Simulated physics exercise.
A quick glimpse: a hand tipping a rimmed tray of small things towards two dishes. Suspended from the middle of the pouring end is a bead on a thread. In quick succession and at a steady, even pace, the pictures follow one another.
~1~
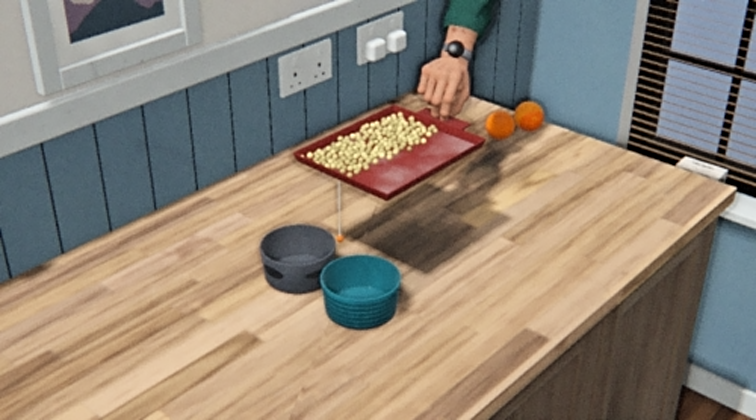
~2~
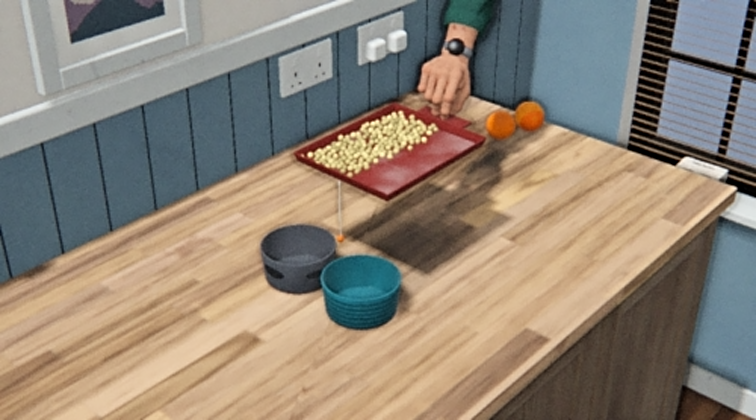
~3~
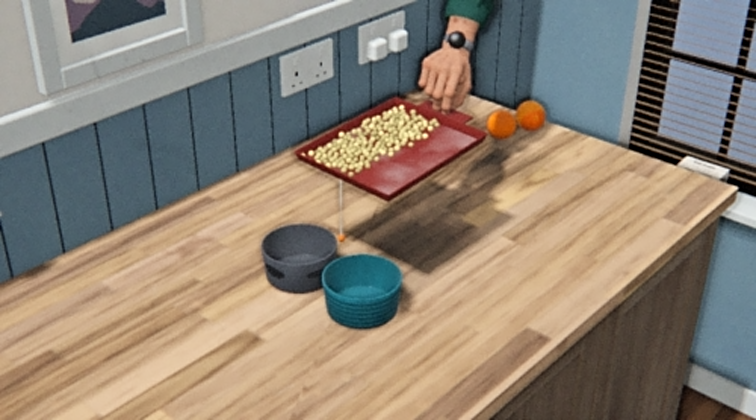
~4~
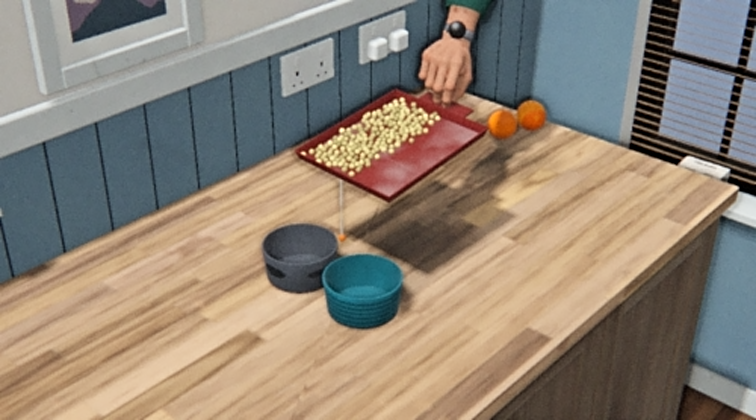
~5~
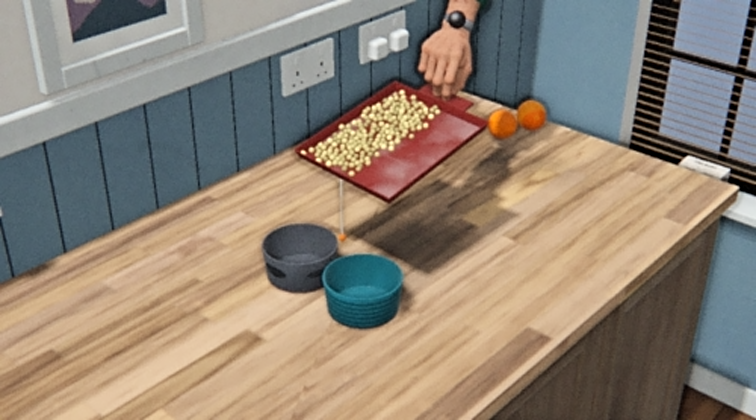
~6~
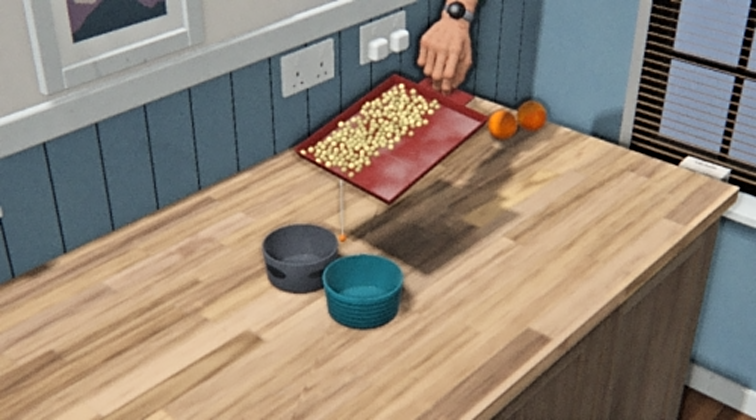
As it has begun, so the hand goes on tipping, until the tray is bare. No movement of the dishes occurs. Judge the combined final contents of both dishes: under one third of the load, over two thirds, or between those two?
Misses below a third.
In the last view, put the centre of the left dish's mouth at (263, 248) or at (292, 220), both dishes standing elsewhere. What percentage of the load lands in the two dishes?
First placement: 30 per cent; second placement: 30 per cent.
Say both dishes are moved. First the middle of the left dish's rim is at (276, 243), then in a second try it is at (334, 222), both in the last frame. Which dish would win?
First spot: The dish on the right-hand side; second spot: The dish on the right-hand side.
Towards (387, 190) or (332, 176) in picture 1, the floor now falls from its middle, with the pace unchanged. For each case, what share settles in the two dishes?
Roughly 80 % in the first case and 90 % in the second.
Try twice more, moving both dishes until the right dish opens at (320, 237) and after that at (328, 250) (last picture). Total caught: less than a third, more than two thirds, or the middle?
First place: Less than a third. Second place: Under a third.
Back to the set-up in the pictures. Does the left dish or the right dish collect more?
That's the right side.
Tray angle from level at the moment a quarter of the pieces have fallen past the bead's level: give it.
Approx. 85° from level.
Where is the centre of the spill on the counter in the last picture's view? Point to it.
Middle in the last view: Roughly (326, 337).
Shortly afterwards, tray tipped steeply; all but a few on the tray; a little in the right dish; only a few outside both; only a few in the air.
Next, tray tipped right over; a little on the tray; near two thirds in the right dish; only a few in the left dish; a little outside both; a little in the air.
Some moments later, tray tipped past a quarter turn; all but a few in the right dish; only a few in the left dish; a little outside both.
In the end, tray tipped past a quarter turn; all but a few in the right dish; only a few in the left dish; a little outside both.
